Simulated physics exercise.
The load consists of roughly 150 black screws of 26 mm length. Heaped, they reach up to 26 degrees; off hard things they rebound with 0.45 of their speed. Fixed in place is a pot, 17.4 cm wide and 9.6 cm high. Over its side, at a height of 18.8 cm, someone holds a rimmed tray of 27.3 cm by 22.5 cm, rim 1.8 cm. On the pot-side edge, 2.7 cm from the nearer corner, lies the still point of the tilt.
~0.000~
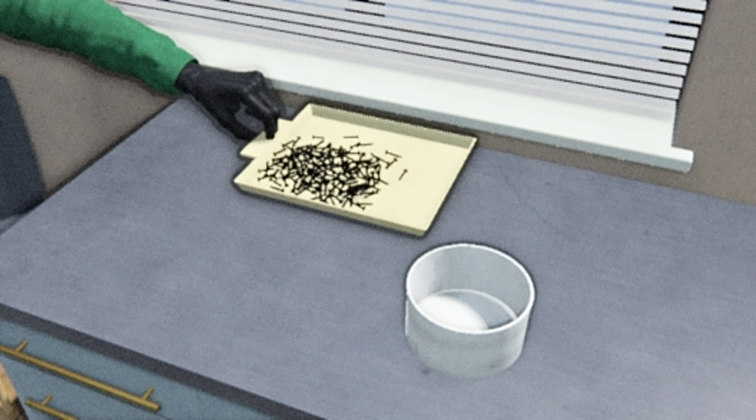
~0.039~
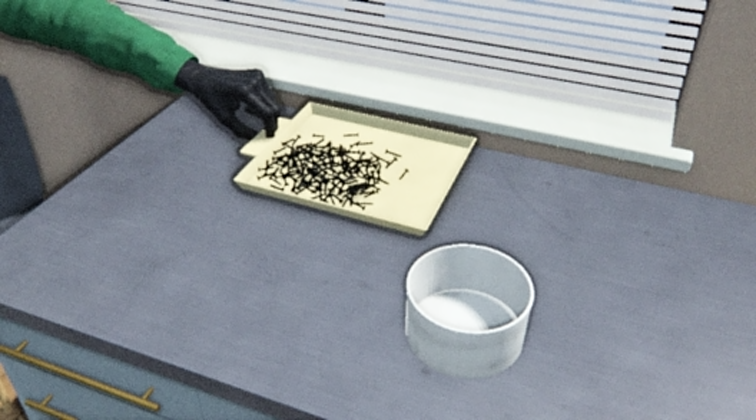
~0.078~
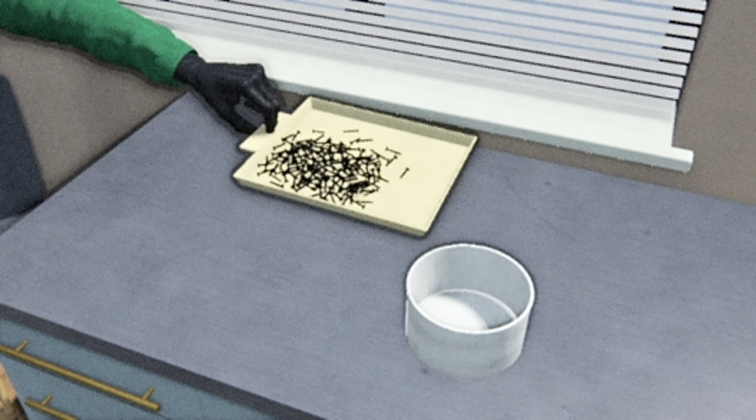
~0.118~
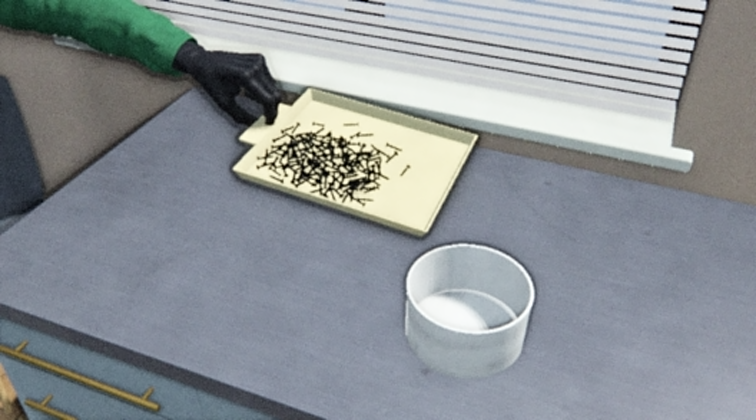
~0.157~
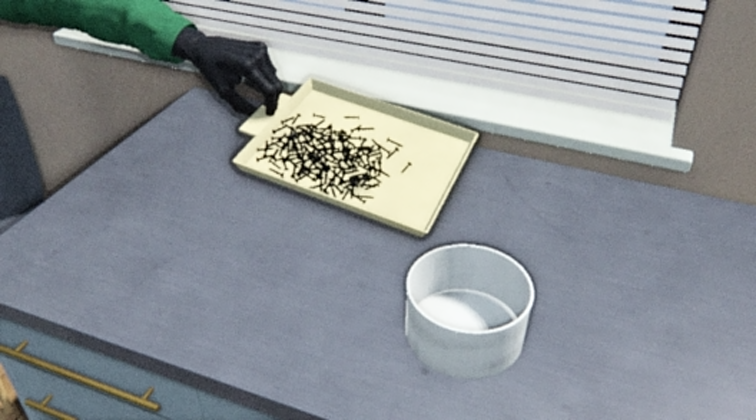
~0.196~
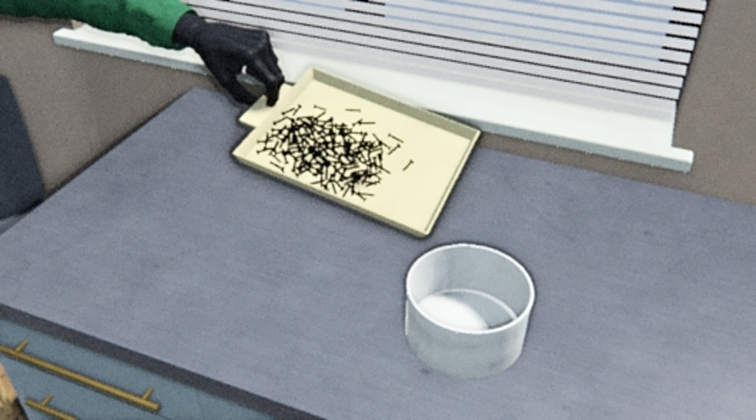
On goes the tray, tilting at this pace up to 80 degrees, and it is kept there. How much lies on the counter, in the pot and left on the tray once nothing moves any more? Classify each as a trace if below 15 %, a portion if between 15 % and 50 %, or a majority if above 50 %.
Counter: A trace. Pot: A majority. Tray: A trace.
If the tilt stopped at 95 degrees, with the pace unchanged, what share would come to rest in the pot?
I'd put it at close to 95 per cent.
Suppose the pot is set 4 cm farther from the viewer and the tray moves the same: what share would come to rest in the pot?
Estimated share: Around 60 in a hundred.
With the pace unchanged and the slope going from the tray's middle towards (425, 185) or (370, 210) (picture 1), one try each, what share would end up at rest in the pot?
First try: Around 65 percent; second try: Around 40 percent.
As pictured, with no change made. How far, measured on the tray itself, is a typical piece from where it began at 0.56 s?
It has moved some 6 cm from its start.
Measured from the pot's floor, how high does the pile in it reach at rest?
Roughly 3.0 cm up.
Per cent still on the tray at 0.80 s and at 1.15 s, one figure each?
Earlier moment 50, later moment 0.
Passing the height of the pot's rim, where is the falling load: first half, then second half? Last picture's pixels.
Near (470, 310) at first, near (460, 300) afterwards.
Then, at 0.56 s, tilt 45 degrees; the tray holds 100 %, the pot 0 %.
Then, at 0.80 s, tilt 67 degrees; the tray holds 50 %, the pot 10 %.
After 1.15 s, tilt 80 degrees; the tray holds 0 %, the pot 95 %.
By 1.8 s all is still; counter 5 %, pot 95 %, tray 0 %.
